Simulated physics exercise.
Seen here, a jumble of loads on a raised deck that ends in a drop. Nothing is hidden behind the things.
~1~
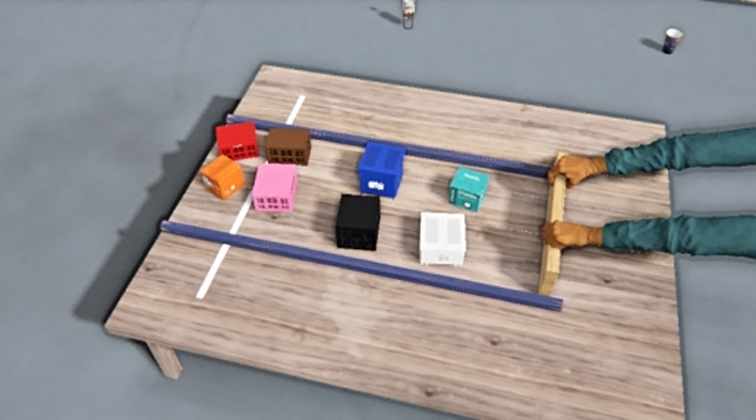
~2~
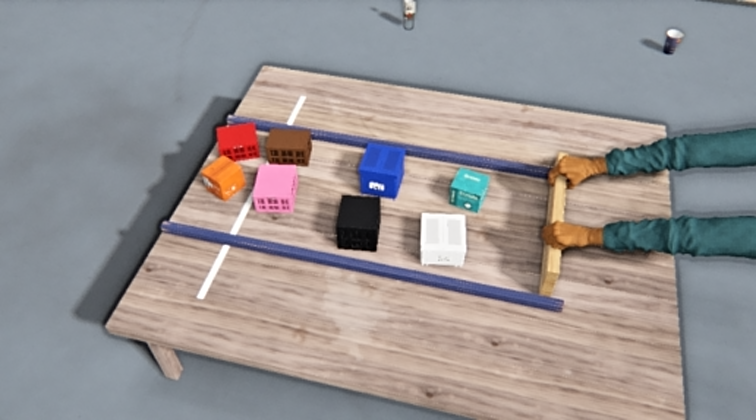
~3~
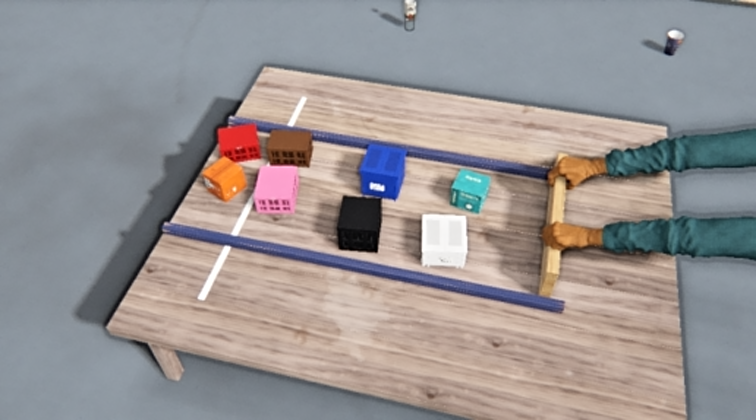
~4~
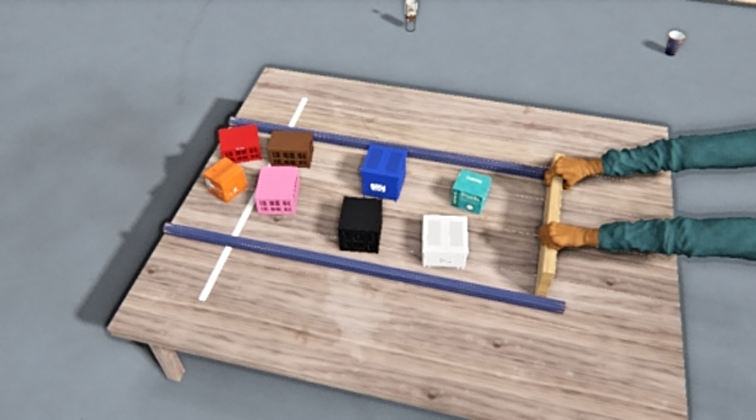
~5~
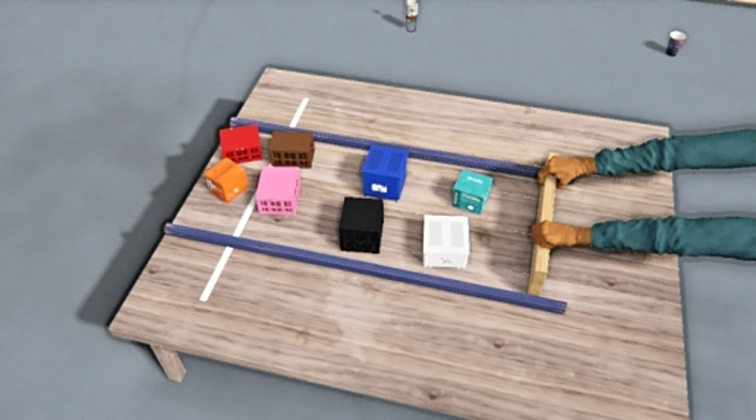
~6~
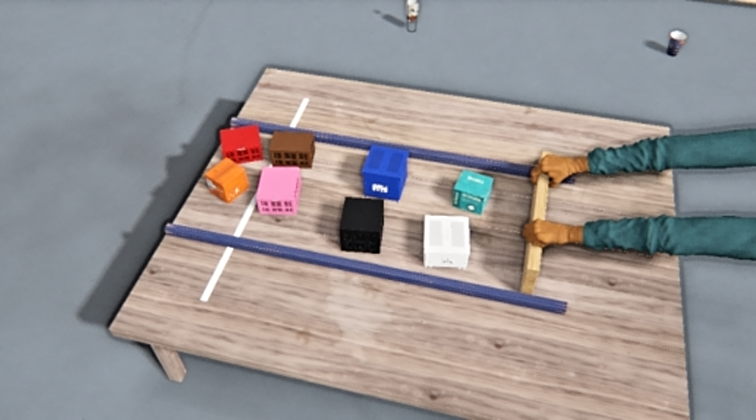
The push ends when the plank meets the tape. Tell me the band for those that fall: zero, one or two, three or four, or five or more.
As it turns out, the number that fall off is three or four.
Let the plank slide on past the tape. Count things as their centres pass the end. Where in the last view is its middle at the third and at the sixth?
Near (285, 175) and (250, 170).
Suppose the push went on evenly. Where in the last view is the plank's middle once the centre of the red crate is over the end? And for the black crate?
Near (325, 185) and (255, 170).
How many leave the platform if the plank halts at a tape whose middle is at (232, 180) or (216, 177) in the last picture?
Try by try, 6 and 8.
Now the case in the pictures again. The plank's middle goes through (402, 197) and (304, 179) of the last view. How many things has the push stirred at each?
First 4, then 8.
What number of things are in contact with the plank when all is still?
That makes 2.
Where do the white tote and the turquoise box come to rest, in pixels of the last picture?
The white tote stops around (229, 200); the turquoise box around (257, 156).
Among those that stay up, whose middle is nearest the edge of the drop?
It is the black crate.
A little later, none off yet; red crate at rest near (242, 145); orange parcel at rest near (227, 181); brown crate at rest near (293, 150).
Next, none off yet; red crate tilted a little near (206, 139); orange parcel shifted about its own width near (202, 163); brown crate shifted about its own width near (244, 139).
When it is over, the number that fall off is three or four; down, pink crate, brown crate, orange parcel and red crate.
